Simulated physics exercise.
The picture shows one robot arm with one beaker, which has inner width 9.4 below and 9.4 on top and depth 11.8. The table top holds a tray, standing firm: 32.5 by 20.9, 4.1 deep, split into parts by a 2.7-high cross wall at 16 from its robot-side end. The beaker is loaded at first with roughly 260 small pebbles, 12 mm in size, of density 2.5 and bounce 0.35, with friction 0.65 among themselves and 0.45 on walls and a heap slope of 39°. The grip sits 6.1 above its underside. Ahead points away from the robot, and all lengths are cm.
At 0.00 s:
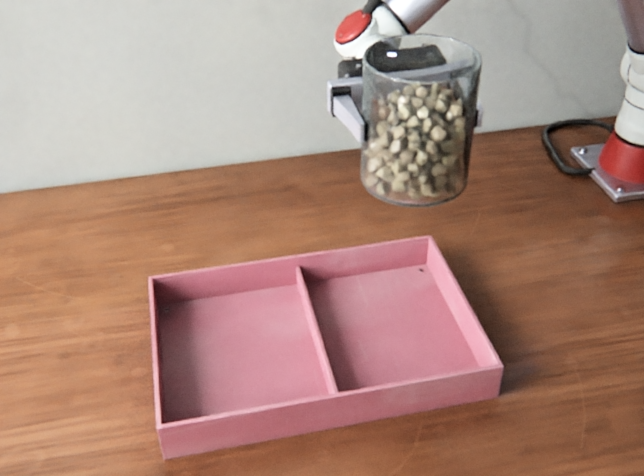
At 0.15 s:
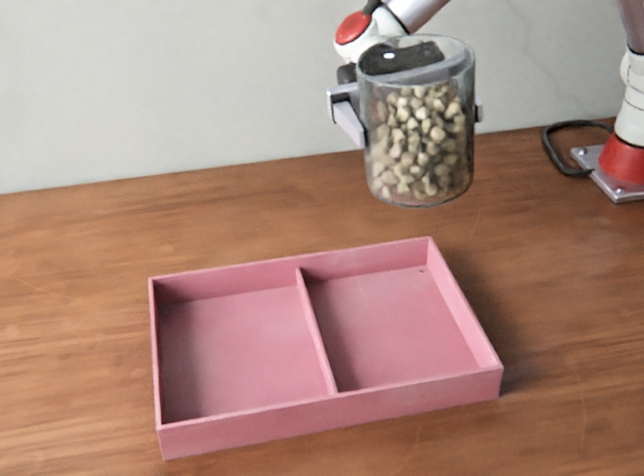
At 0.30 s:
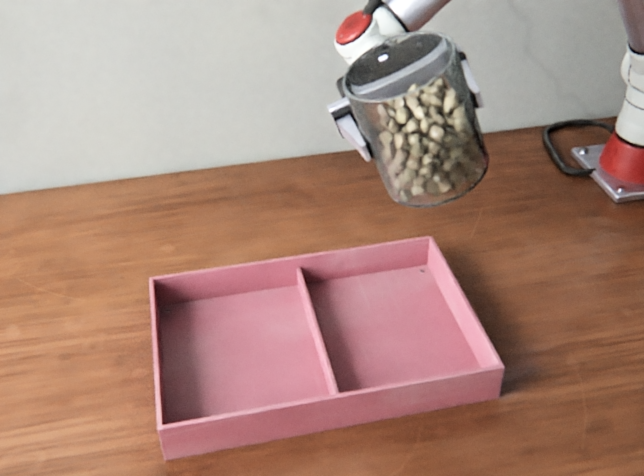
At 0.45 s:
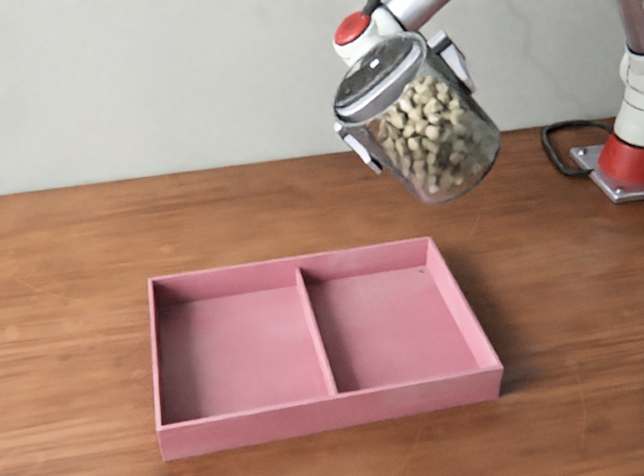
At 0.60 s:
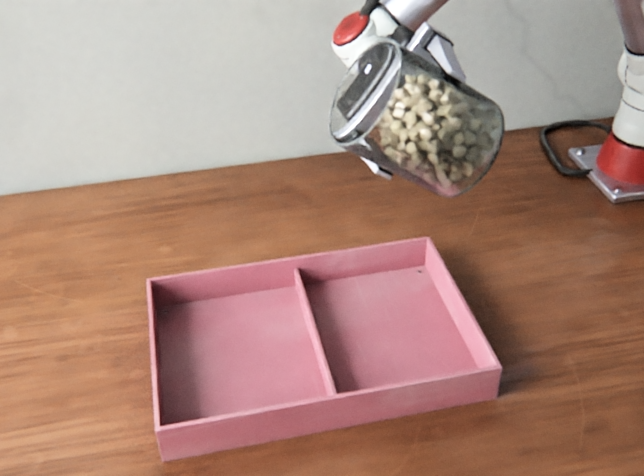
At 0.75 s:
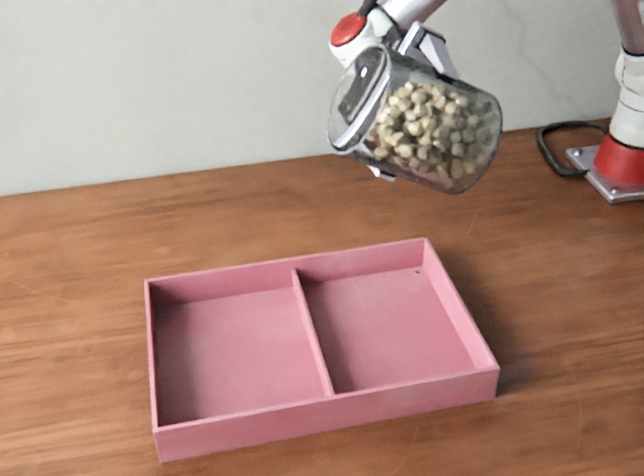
A clear beaker packed with small pale pebbles, held by a robot arm above a pink two-part tray on a wooden table, started upright and tilted steadily over until its mouth faced left.
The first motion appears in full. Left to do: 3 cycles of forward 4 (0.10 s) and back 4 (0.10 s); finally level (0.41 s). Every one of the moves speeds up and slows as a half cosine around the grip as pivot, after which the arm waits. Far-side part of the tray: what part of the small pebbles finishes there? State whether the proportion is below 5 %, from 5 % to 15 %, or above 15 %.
The proportion is from 5 % to 15 %.
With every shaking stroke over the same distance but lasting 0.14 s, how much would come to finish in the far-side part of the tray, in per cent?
In that case some 0 per cent.
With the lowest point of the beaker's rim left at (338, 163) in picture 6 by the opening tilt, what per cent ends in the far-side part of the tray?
It comes out near 35 percent.
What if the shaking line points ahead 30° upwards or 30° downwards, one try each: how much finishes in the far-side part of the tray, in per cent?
Roughly 25 per cent, then 0 per cent.
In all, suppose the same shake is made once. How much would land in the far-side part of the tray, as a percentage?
About 5 per cent in that case.
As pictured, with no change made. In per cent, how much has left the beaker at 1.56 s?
Near 10 per cent.
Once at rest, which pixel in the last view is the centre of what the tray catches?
I'd point to somewhere near (242, 361).
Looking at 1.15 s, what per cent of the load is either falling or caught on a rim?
About 3 per cent.
After 1.15 s, tilted 61° forward, highest piece 28 above the table; 244 in the beaker, 8 in the far-side part, 8 in flight or on a rim.
After 1.56 s, tilted 30° forward, highest piece 30 above the table; 235 in the beaker, 19 in the far-side part, 4 in the robot-side part, 1 on the table or floor, 1 in flight or on a rim.
After 1.96 s, level, highest piece 30 above the table; 235 in the beaker, 20 in the far-side part, 4 in the robot-side part, 1 on the table or floor.
After 3.01 s, level, highest piece 30 above the table; 235 in the beaker, 20 in the far-side part, 4 in the robot-side part, 1 on the table or floor.
At rest, 235 in the beaker, 20 in the far-side part, 4 in the robot-side part, 1 on the table or floor. That is 8 % in the far-side part of the tray.
